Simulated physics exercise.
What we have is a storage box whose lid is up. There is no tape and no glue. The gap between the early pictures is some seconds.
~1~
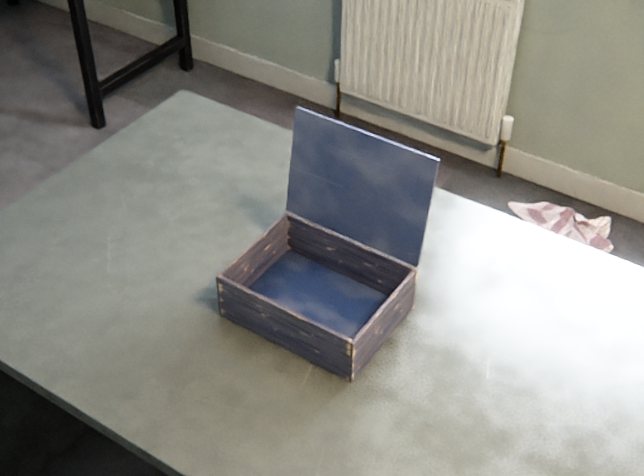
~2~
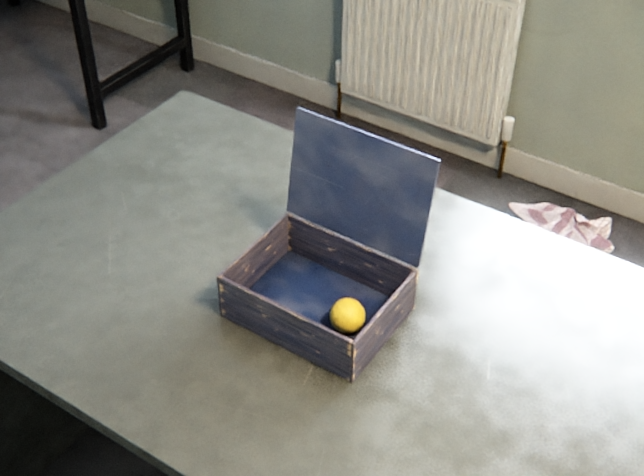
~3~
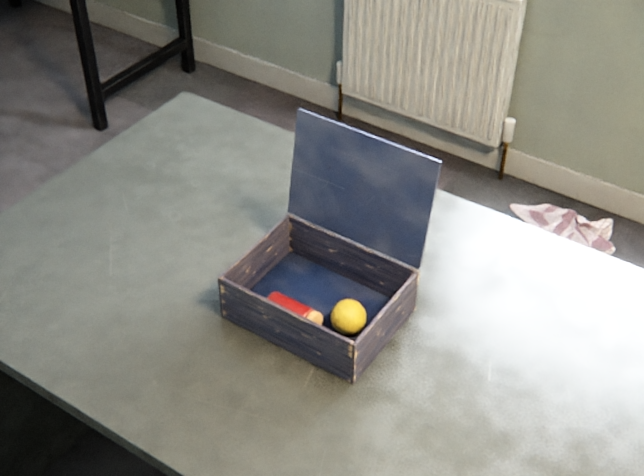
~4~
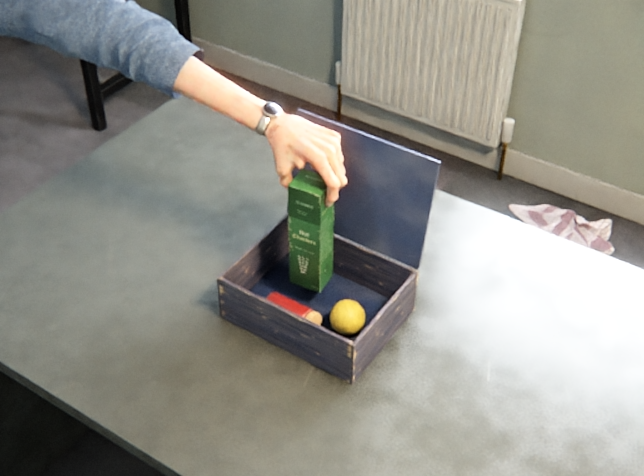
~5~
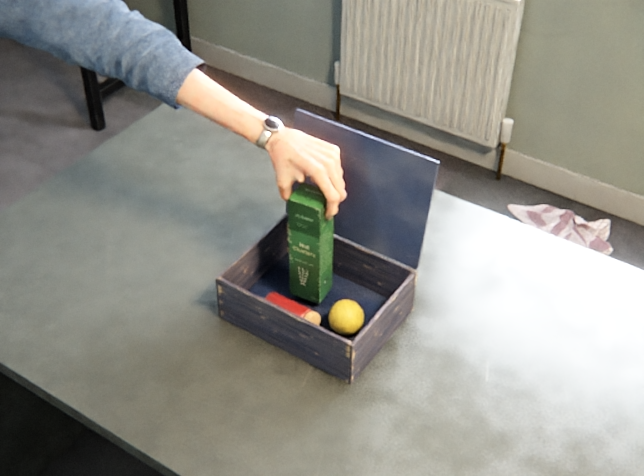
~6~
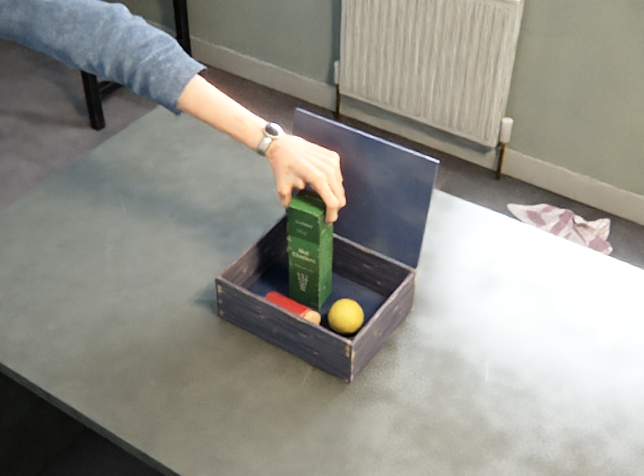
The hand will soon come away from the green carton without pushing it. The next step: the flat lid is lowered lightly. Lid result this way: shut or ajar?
Ajar.
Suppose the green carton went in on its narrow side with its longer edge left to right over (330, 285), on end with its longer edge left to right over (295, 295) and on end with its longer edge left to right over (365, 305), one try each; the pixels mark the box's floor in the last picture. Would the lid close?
First, it shuts; second, it stays open; third, it stays open.
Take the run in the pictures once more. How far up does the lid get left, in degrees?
Roughly 18 degrees above the rim.
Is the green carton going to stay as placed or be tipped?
Result: It leans over.
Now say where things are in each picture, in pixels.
In the first frame, the last thing is not in view yet.
In the second frame, the last thing is not in view yet.
In the third frame, the last thing is not in view yet.
The fourth frame shows coming down; green carton (311, 232).
The fifth frame shows coming down; green carton (311, 245).
The sixth frame shows put in, still held; green carton (311, 251).
Then, 1.30 s past the last view, lid 78° above the rim.
Then, 1.90 s past the last view, lid 50° above the rim; green carton rocked 17° from its first pose near (302, 261).
Then, 2.10 s past the last view, lid 33° above the rim; green carton rocked 44° from its first pose near (289, 284).
Then, 3.30 s past the last view, lid 18° above the rim; green carton rocked 54° from its first pose near (291, 288).
Finally, lid 17° above the rim; down or leaning hard in the box, green carton; the other 2 still in place. Final places as the last picture's camera would see them, green carton near (292, 288).
